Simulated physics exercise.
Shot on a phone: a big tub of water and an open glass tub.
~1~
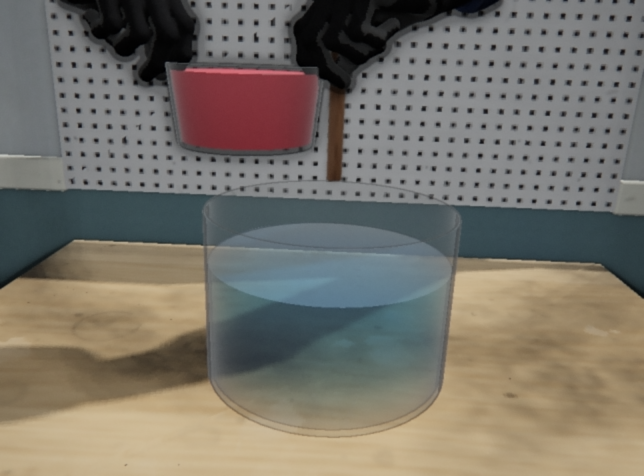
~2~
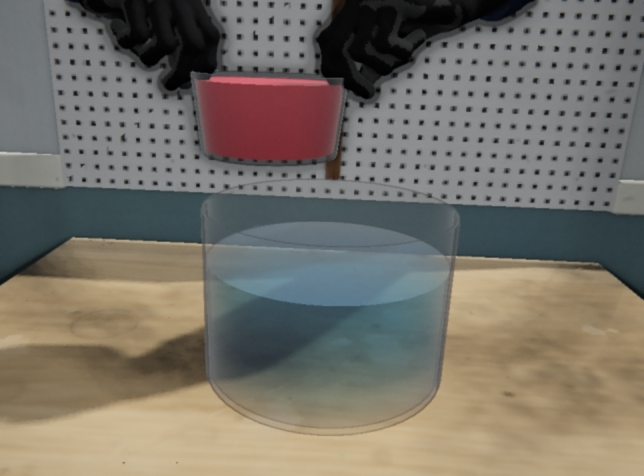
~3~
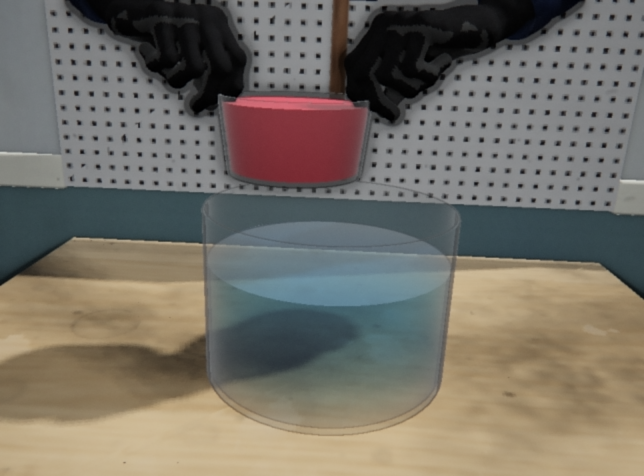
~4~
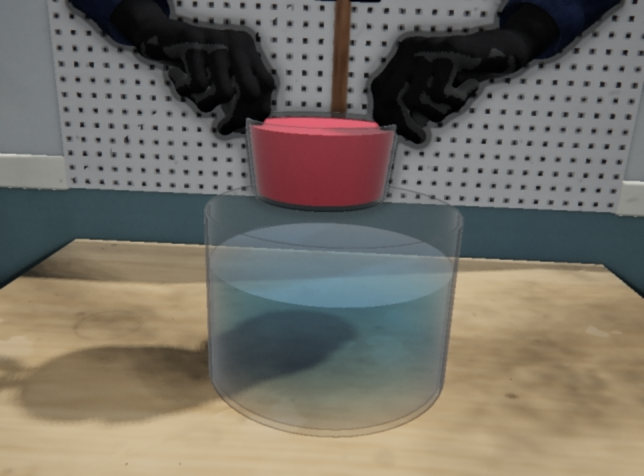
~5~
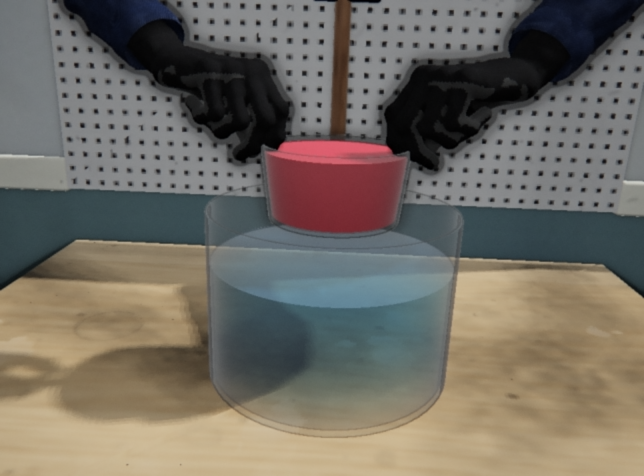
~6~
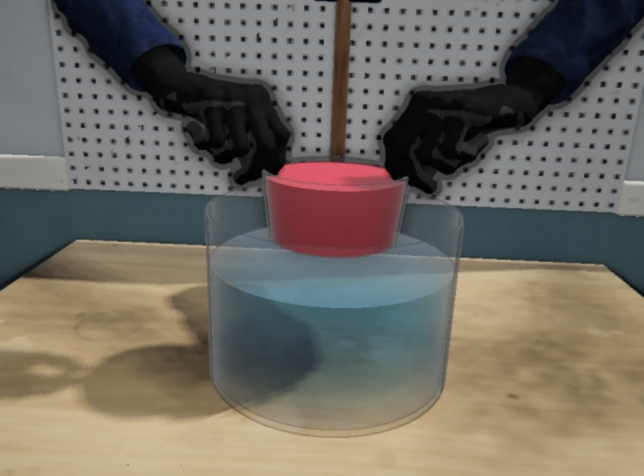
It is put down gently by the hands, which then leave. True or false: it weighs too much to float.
True.
A moment on, the tub dips into the water.
Further on, water pours in over its rim.
When it is over, the tub lies on the bottom.
